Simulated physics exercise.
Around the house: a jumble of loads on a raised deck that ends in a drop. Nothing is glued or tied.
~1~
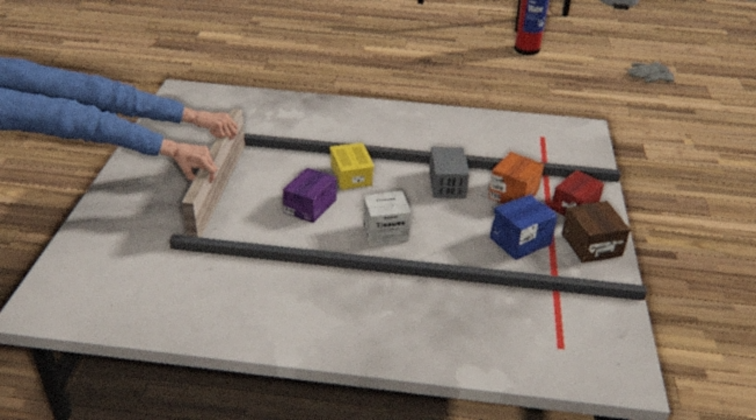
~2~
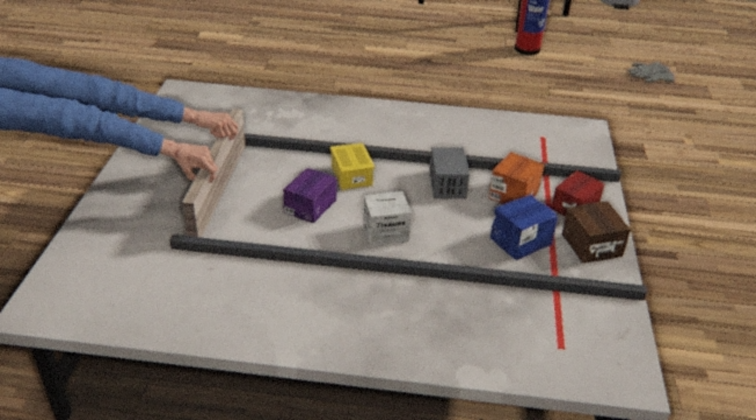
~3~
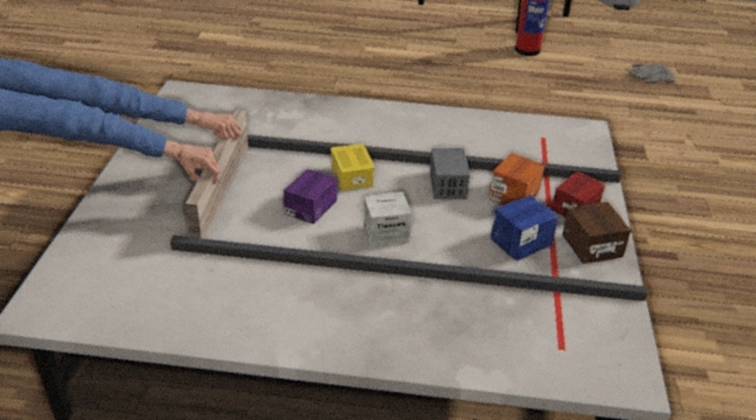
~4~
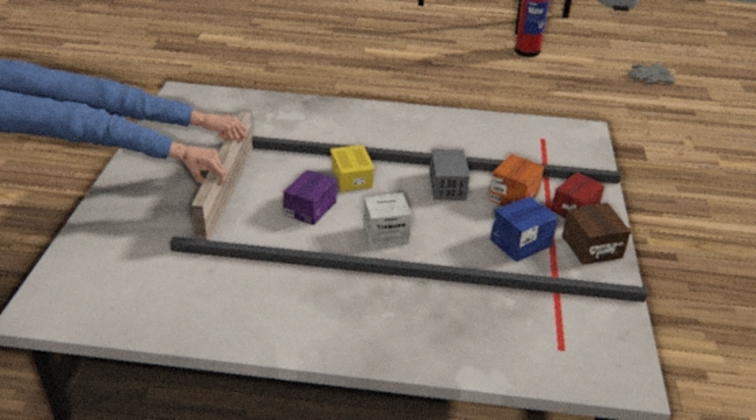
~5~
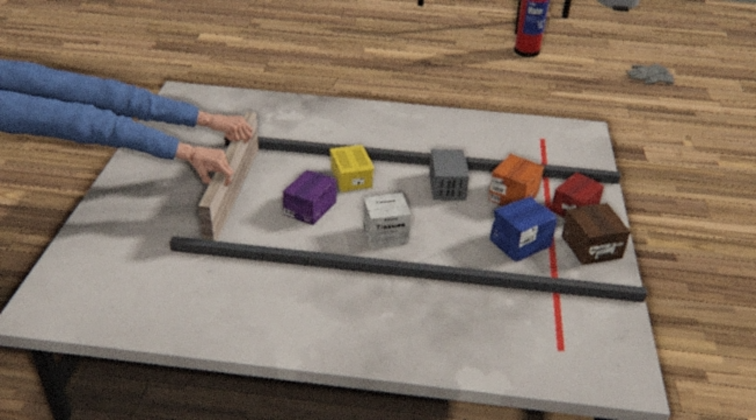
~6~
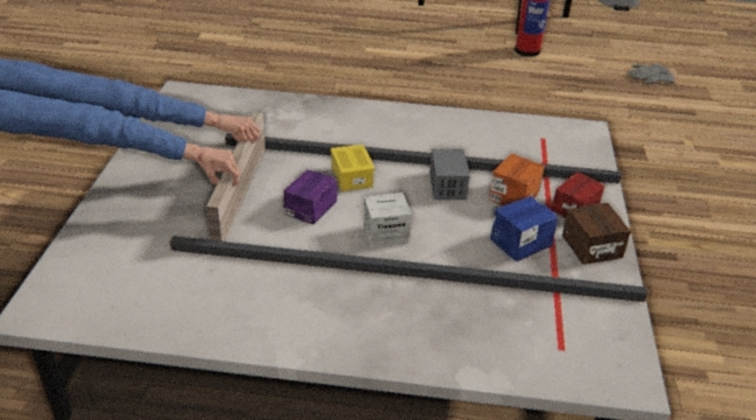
Two hands sliding a wooden plank slowly rightward between dark rails on a table, while the colourful boxes ahead stay still.
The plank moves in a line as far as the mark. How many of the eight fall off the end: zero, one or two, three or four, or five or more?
In the end the number that fall off is three or four.
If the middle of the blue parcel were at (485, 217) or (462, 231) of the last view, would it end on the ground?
In that order, it survives; holds on.
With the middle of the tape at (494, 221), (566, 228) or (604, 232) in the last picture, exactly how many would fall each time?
Try by try, 0, 3 and 5.
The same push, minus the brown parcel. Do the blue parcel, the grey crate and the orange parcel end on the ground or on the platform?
The blue parcel remains up, the grey crate does not fall, the orange parcel drops off.
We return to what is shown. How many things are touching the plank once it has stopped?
3 of them.
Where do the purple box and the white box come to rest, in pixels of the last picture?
First (571, 218), then (579, 260).
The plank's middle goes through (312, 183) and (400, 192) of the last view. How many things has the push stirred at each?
First 1, then 4.
Early on, none off yet; brown parcel at rest near (596, 233); red parcel at rest near (578, 198); blue parcel at rest near (524, 228).
Finally, the number that fall off is three or four; lost, orange parcel, red parcel and brown parcel.
